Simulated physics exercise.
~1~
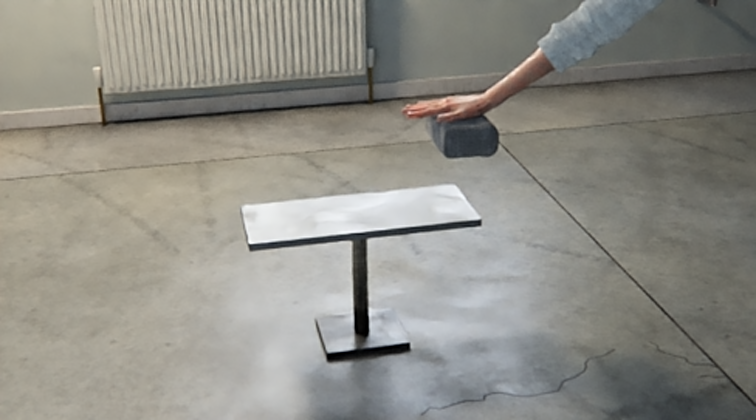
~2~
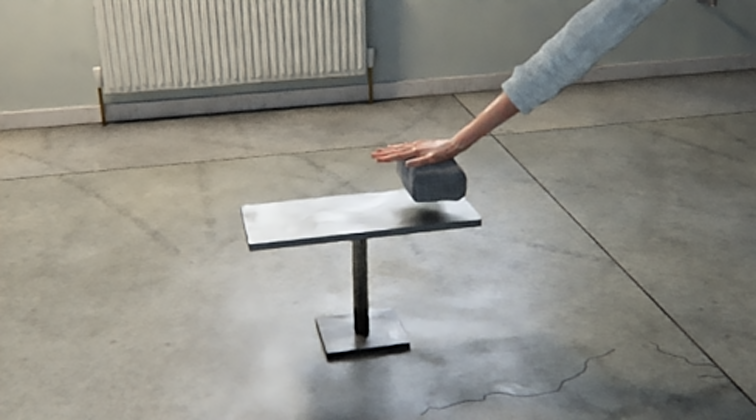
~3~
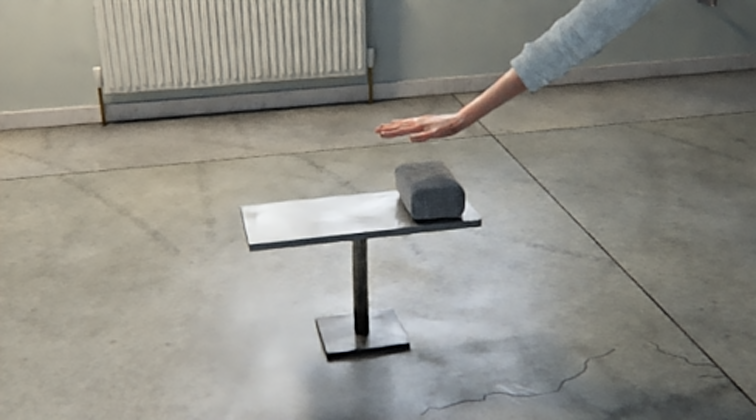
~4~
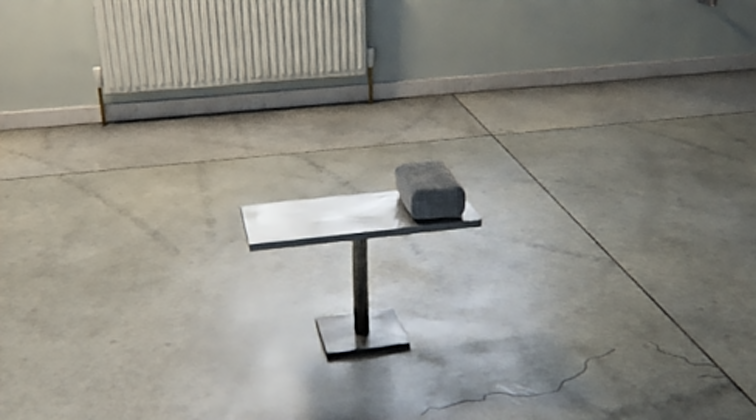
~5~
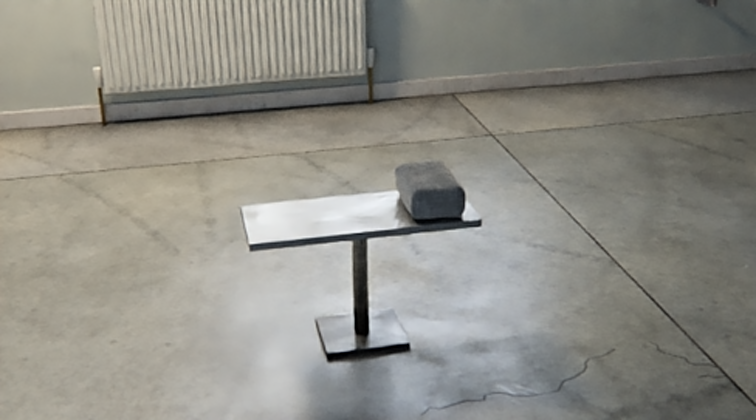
The clip shows a hand lowering a dark grey block-like cushion, moving left and down, onto the right side of a narrow-footed grey side table. The hand lets go and withdraws out of view, and the table stays upright and still with the cushion resting on top.
